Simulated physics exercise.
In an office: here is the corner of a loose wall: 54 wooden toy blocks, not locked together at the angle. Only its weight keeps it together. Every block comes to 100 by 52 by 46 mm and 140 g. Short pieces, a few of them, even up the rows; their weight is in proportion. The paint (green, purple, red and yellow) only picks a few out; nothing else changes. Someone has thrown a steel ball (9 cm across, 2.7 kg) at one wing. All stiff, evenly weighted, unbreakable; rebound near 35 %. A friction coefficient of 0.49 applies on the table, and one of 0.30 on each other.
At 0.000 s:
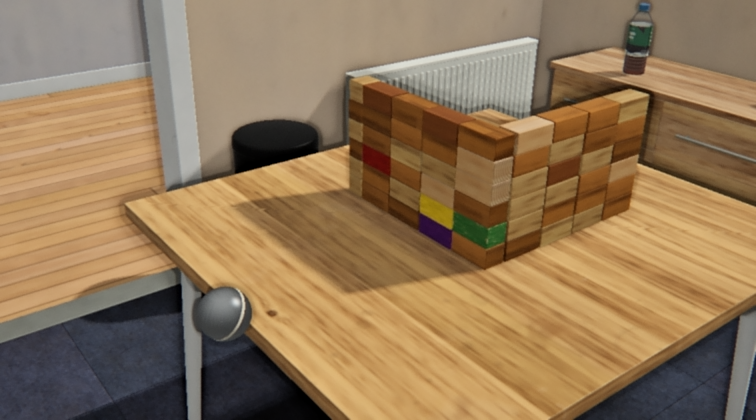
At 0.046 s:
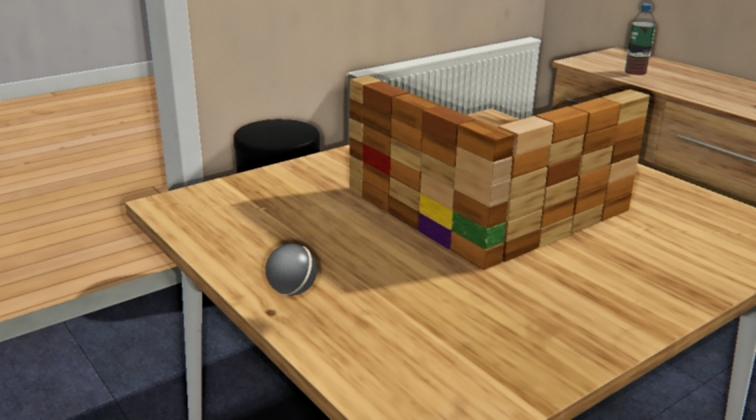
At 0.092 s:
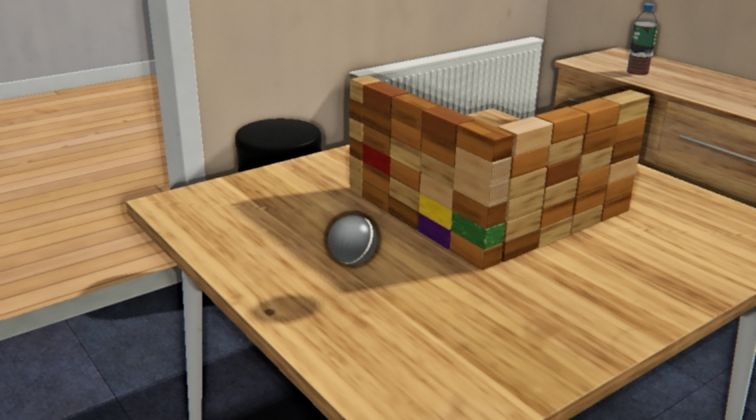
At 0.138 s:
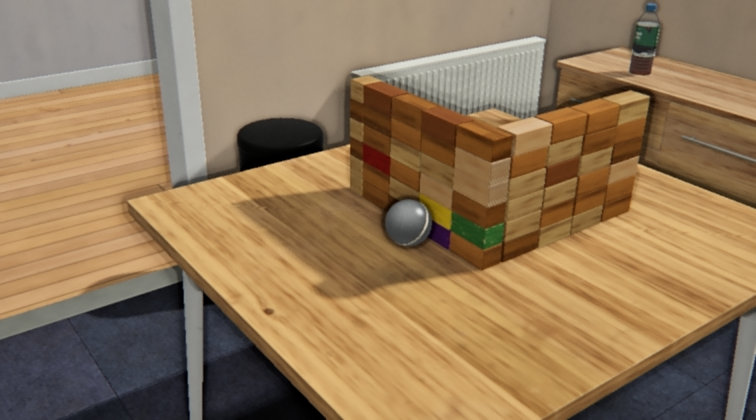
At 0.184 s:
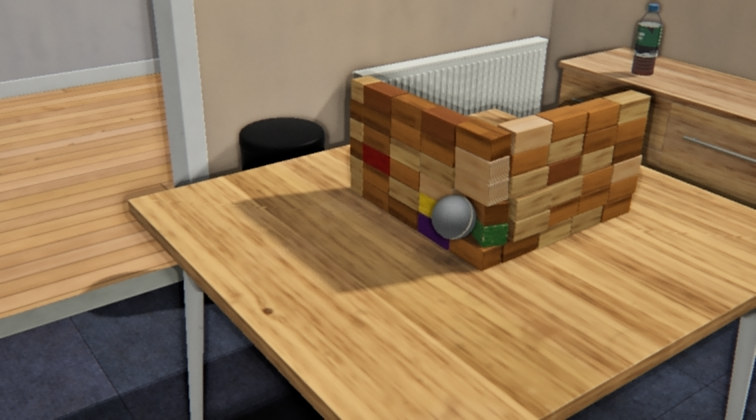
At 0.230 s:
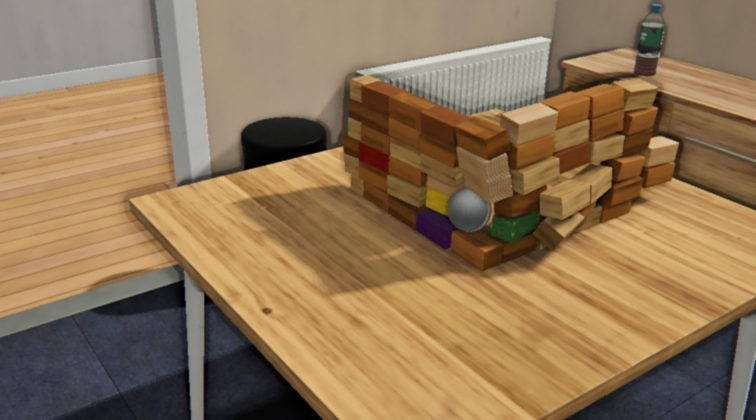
On a wooden table, a grey ball flew in from the left and struck a corner wall of wooden blocks near its painted ones, knocking the green block aside and shoving the right wing's blocks askew.
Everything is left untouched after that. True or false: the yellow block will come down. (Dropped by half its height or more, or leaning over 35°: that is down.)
True.
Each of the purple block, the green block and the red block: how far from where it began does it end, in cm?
Displacements: Purple = 0, green = 38, red = 2 (cm).
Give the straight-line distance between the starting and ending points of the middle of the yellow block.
I'd say close to 15 cm away from its start.
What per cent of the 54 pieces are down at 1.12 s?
It's 65 percent at that point.
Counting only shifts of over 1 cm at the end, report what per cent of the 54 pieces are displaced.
It works out to 85 percent.
By 0.30 s, ball still moving; 4 of the 54 blocks down; yellow block tilted 29°, 18 mm lower; green block tilted 7°.
By 0.42 s, ball still moving; 30 of the 54 blocks down; yellow block tilted 64°, 35 mm lower; green block tilted 26°, 26 mm lower.
By 0.64 s, ball still moving; 35 of the 54 blocks down; yellow block on its side; green block 46 mm lower.
By 1.12 s, ball still moving; 35 of the 54 blocks down; yellow block on its side; red block moved 21 mm.
When it is over (1.7 s), ball rolling away; 35 of the 54 blocks down; yellow block on its side; purple block unmoved; red block moved 21 mm. In pixels of the last frame, middles, yellow block near (463, 201), purple block near (440, 228).
